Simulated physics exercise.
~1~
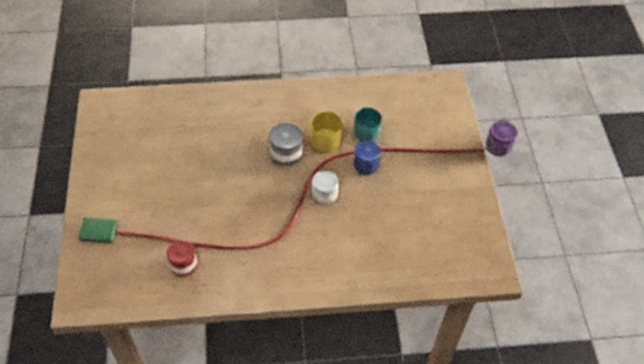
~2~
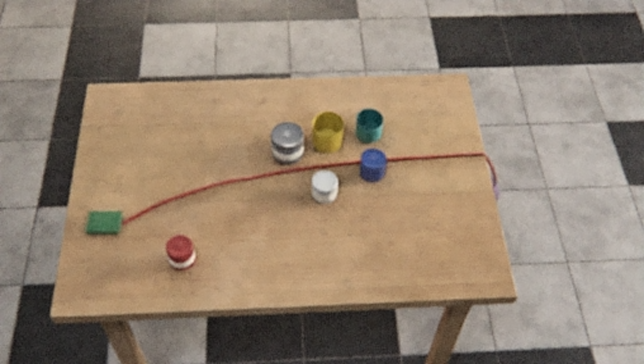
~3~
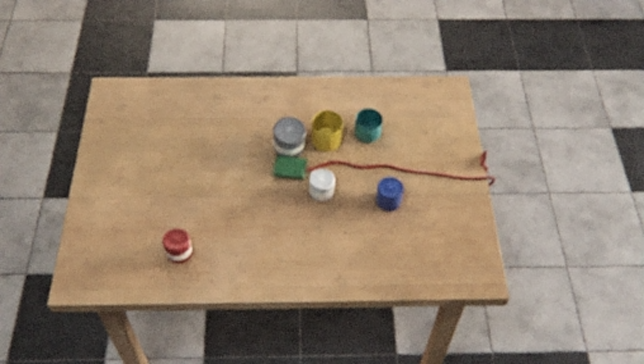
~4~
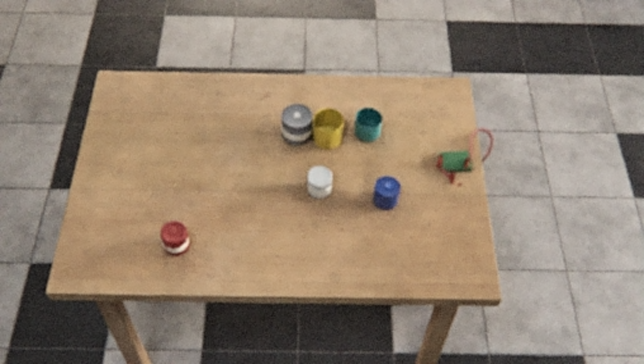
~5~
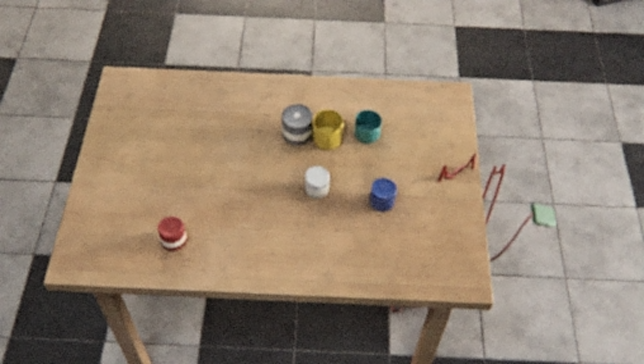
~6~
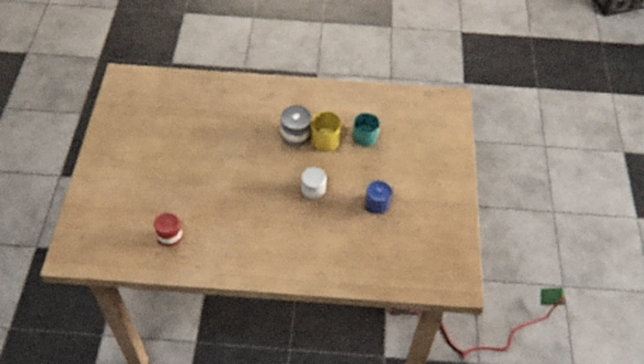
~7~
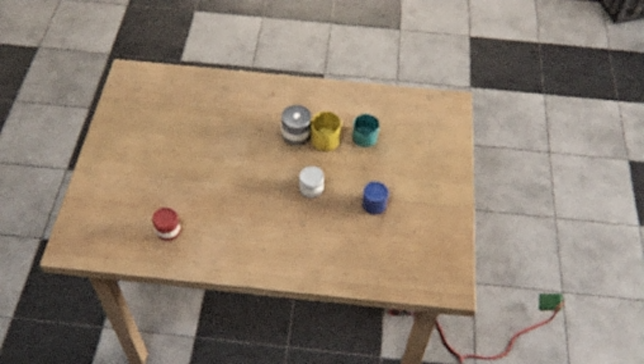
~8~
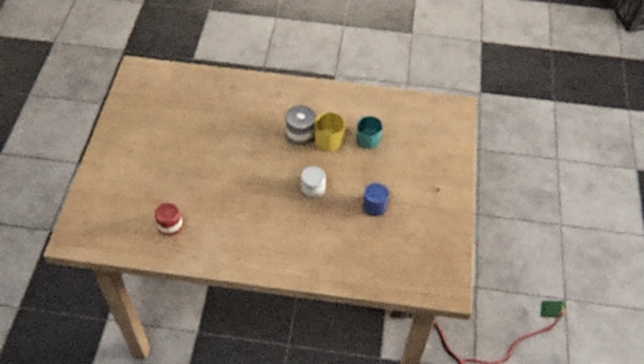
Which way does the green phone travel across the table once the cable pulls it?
The green phone moves to the right across the tabletop.
